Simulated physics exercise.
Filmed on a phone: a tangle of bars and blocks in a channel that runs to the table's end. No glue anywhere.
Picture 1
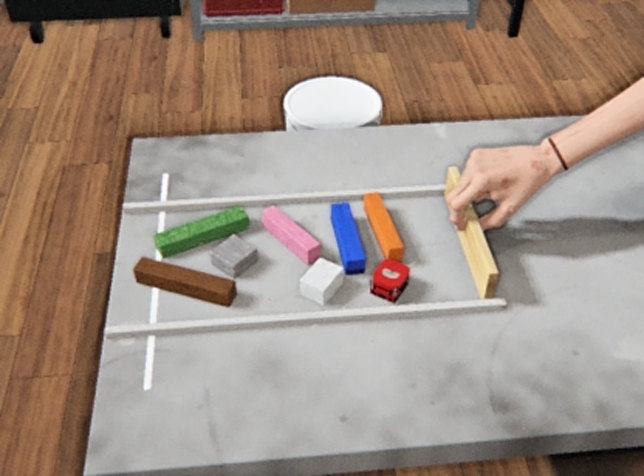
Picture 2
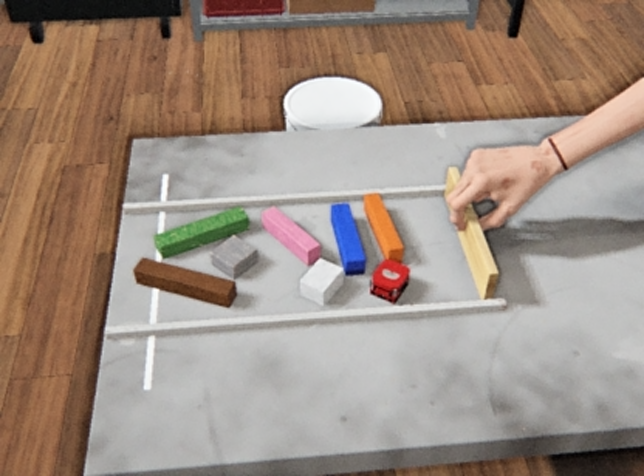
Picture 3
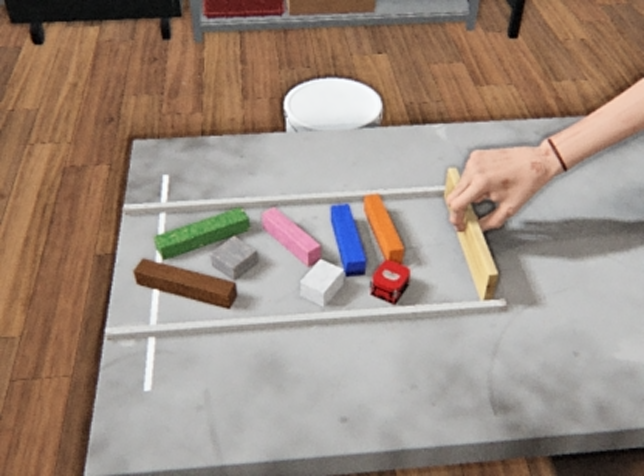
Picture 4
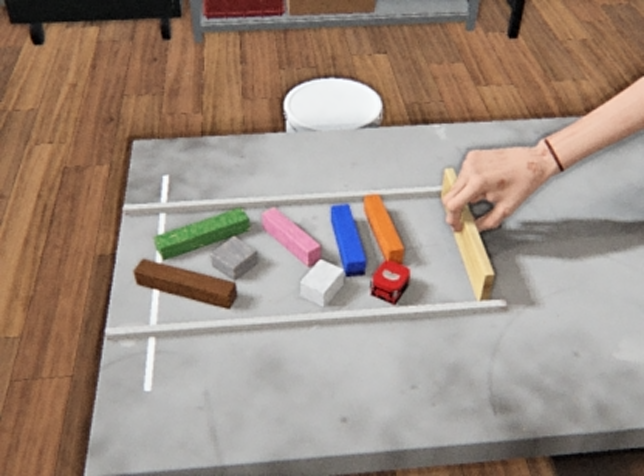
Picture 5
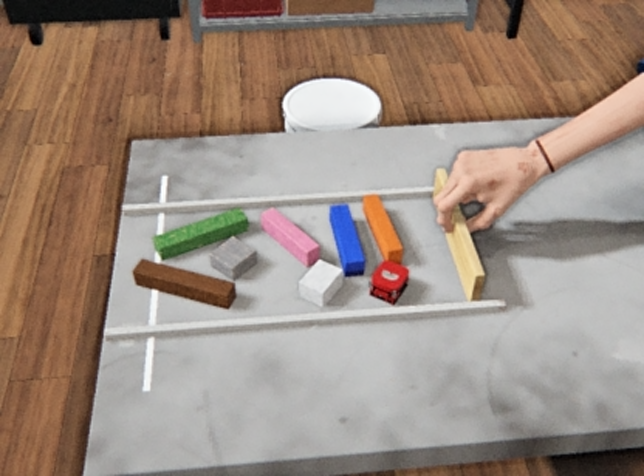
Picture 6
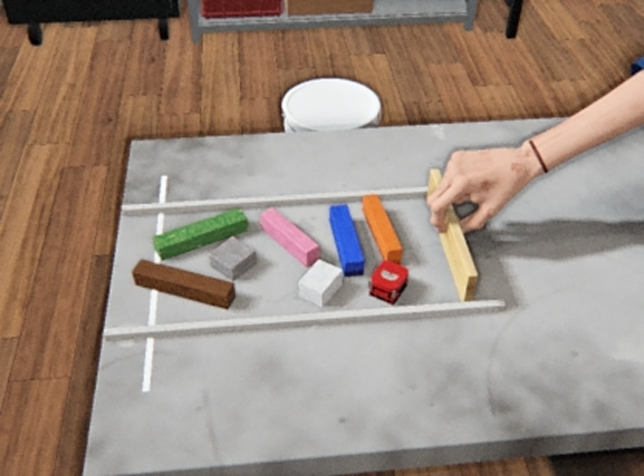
A wooden board held upright by a hand stayed still at first, then slid slightly left between two rails, while the coloured bars and small blocks ahead of it lay still, untouched.
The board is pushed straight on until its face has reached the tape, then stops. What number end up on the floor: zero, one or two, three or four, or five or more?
Outcome: The number that fall off is three or four.
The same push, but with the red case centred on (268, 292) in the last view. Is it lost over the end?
Then it is kept.
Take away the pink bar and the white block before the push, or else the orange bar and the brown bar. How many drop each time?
It would be 3 and 2.
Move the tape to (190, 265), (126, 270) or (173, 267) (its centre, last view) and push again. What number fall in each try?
In that order 2, 6 and 3.
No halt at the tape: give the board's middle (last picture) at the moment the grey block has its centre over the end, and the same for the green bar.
About (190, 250), and (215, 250) for the other.
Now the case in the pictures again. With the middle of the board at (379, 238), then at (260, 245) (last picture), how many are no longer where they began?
The counts are 2 and 8.
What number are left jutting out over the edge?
The number is 2.
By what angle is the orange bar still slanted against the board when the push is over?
Some 0 degrees.
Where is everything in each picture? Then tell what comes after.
In the first picture, brown bar (185, 282); green bar (203, 232); grey block (234, 257); board (469, 231); tape (158, 266).
In the second picture, green bar (203, 232); orange bar (383, 228).
In the third picture, grey block (235, 258); pink bar (291, 237).
In the fourth picture, brown bar (186, 284); red case (390, 283).
In the fifth picture, green bar (202, 234); white block (321, 283).
In the sixth picture, brown bar (184, 284); green bar (201, 234); grey block (233, 258); board (450, 233); tape (157, 268).
Soon after, none off yet; brown bar at rest near (184, 284); green bar at rest near (201, 234); grey block at rest near (233, 258).
Then, none off yet; brown bar moving near (180, 284); green bar moved a little near (186, 236); grey block moved about its own width near (210, 260).
Further on, none off yet; brown bar moved about its own width near (102, 288); green bar moved about its own width near (114, 244); grey block moved well along near (134, 266).
By the end, the number that fall off is three or four; fallen, grey block, green bar and brown bar.
